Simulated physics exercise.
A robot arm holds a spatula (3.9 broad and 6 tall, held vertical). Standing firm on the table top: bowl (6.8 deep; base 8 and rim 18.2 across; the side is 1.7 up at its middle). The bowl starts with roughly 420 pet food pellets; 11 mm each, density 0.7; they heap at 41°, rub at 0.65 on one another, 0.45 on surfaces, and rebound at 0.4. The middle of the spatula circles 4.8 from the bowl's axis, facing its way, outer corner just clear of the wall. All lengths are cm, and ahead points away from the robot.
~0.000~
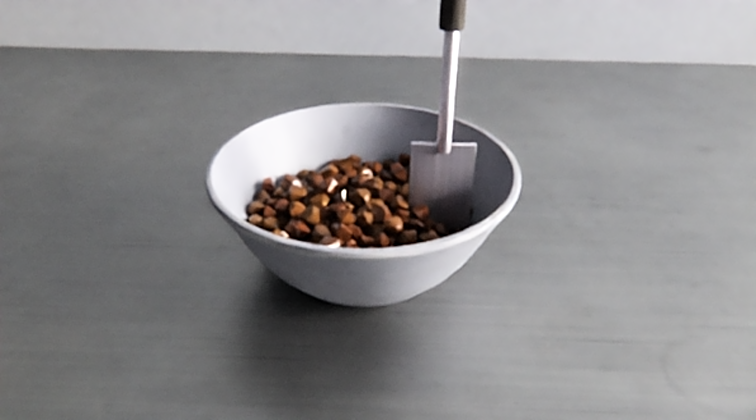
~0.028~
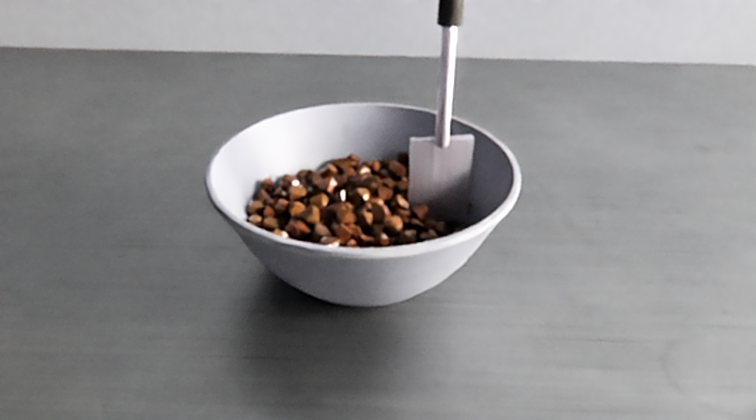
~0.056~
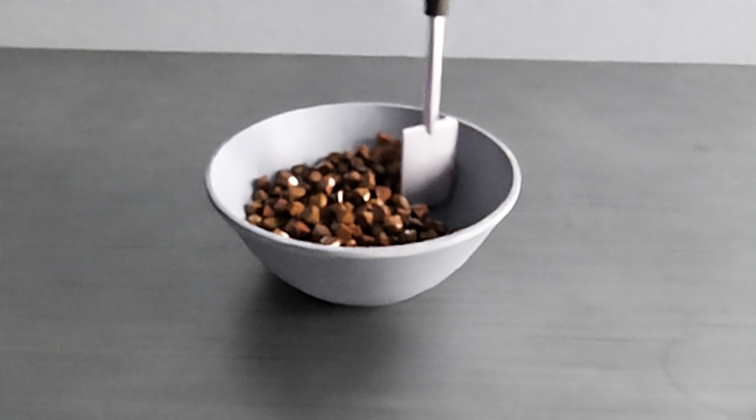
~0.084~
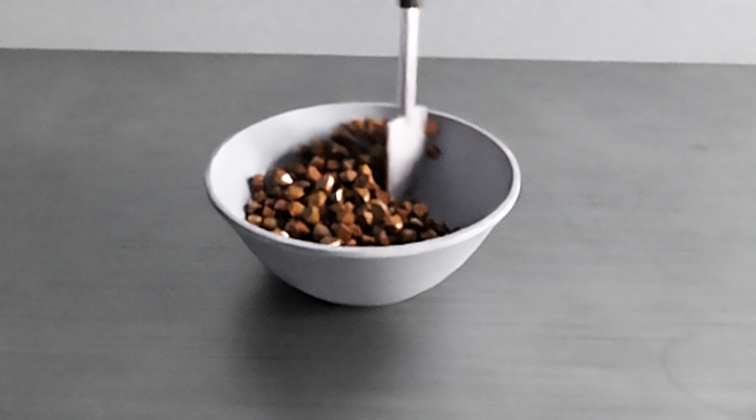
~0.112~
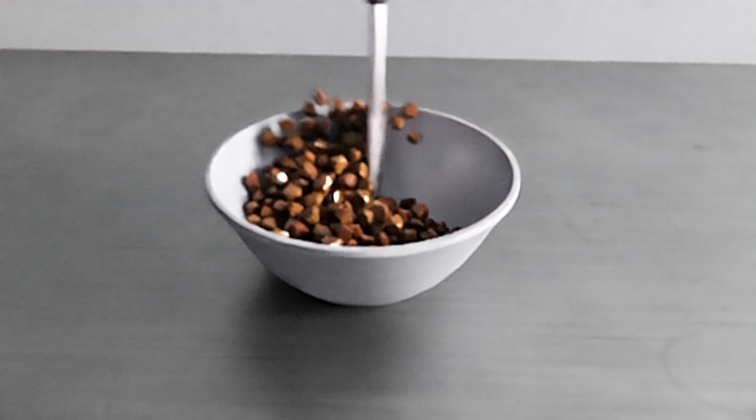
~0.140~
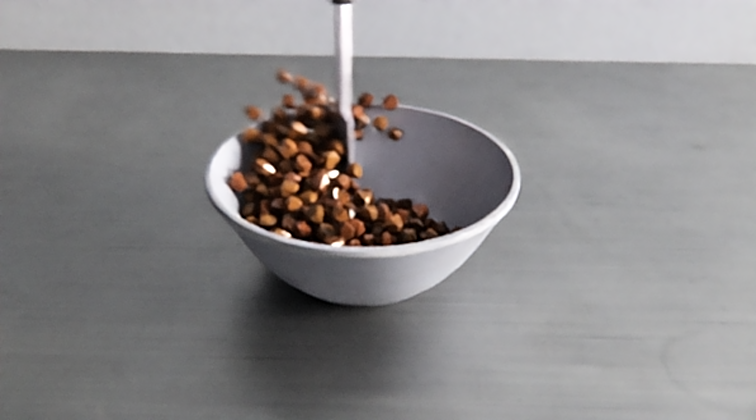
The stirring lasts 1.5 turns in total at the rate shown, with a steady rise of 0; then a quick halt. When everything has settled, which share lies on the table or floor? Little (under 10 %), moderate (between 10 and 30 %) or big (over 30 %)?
Share on the table or floor: Big (over 30 %).
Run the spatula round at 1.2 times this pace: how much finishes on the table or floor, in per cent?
Some 50 per cent.
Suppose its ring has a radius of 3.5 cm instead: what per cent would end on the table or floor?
Then about 25 per cent.
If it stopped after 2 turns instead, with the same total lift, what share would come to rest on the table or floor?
In that case some 45 per cent.
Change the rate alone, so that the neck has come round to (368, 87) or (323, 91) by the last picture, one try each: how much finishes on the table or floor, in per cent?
Some 35 and 45 per cent.
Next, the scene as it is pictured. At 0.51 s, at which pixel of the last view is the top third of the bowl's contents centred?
Around (361, 140).
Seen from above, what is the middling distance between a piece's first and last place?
About 11 cm.
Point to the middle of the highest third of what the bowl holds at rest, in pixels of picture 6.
At about (303, 244).
After 0.32 s, 274° round, highest piece 10 above the table; 352 in the bowl, 21 on the table or floor, 49 in flight or on the tool.
After 0.51 s, 79° round, highest piece 10 above the table; 288 in the bowl, 104 on the table or floor, 30 in flight or on the tool.
After 0.80 s, 180° round, highest piece 6 above the table; 258 in the bowl, 164 on the table or floor.
After 1.50 s, 180° round, highest piece 6 above the table; 258 in the bowl, 164 on the table or floor.
In the end, 258 in the bowl, 164 on the table or floor. That is 39 % on the table or floor.
